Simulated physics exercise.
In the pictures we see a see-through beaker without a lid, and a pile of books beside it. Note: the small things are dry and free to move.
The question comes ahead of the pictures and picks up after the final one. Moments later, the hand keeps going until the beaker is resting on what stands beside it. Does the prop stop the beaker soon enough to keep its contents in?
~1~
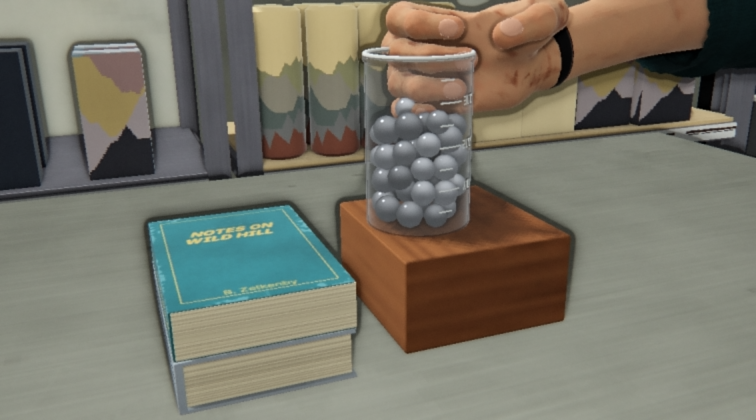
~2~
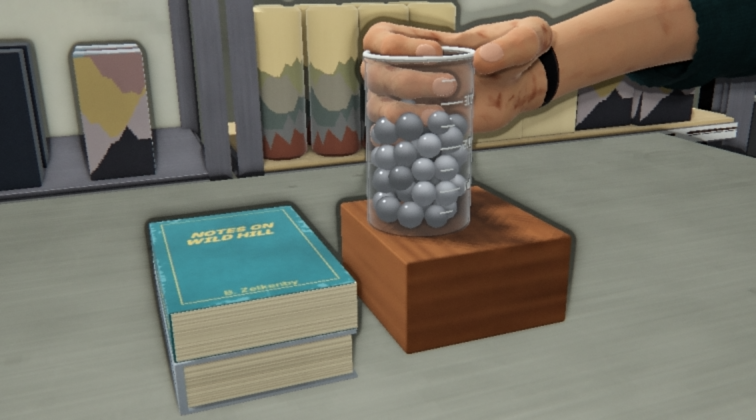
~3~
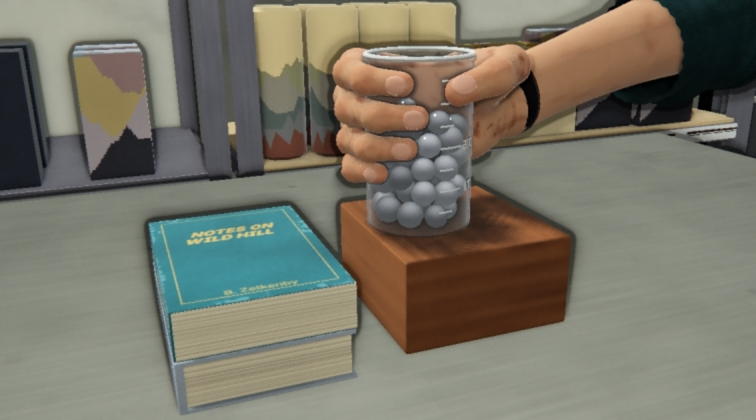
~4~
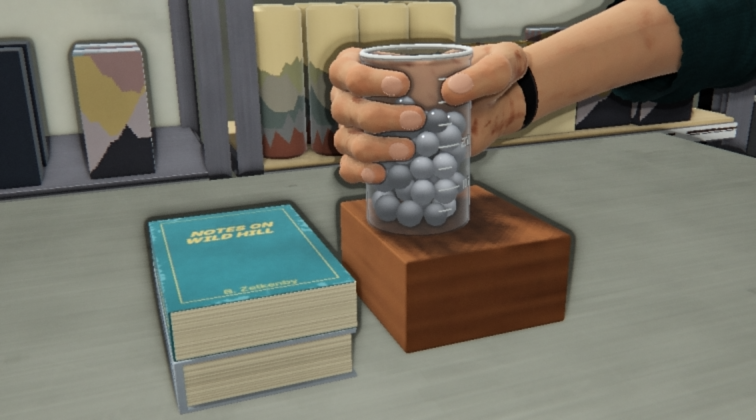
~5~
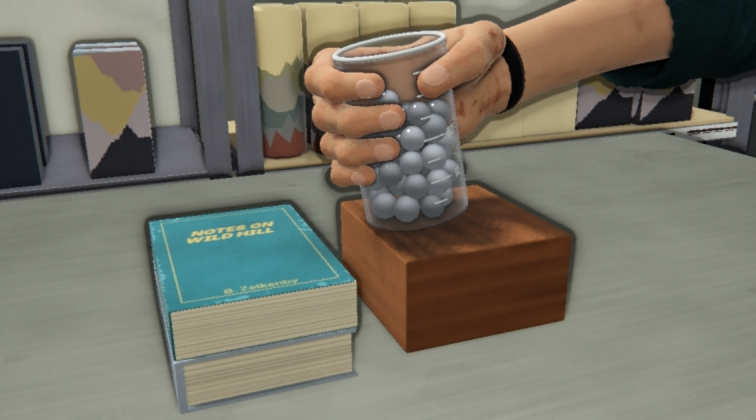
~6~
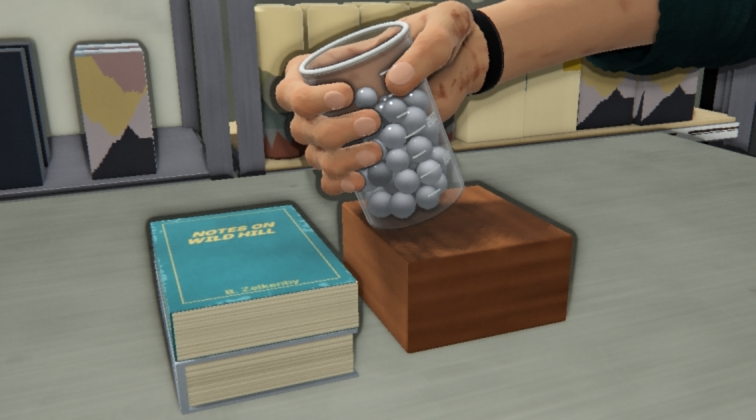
The load starts to leave.
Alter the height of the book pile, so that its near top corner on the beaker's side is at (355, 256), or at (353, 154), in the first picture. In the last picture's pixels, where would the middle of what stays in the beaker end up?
(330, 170) and then (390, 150).
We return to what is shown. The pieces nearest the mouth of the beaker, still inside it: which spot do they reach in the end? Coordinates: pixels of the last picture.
Near (215, 235).
Then, 0.58 s past the last view, the beaker leans 57°; everything is still inside.
Then, 1.09 s past the last view, the beaker leans 88°; a stray few of the steel balls out of it.
Then, 1.52 s past the last view, the beaker rests on the book pile at 92°; about a third of the steel balls out of it.
Finally, the beaker rests on the book pile at 92°; about two thirds of the steel balls out of it.
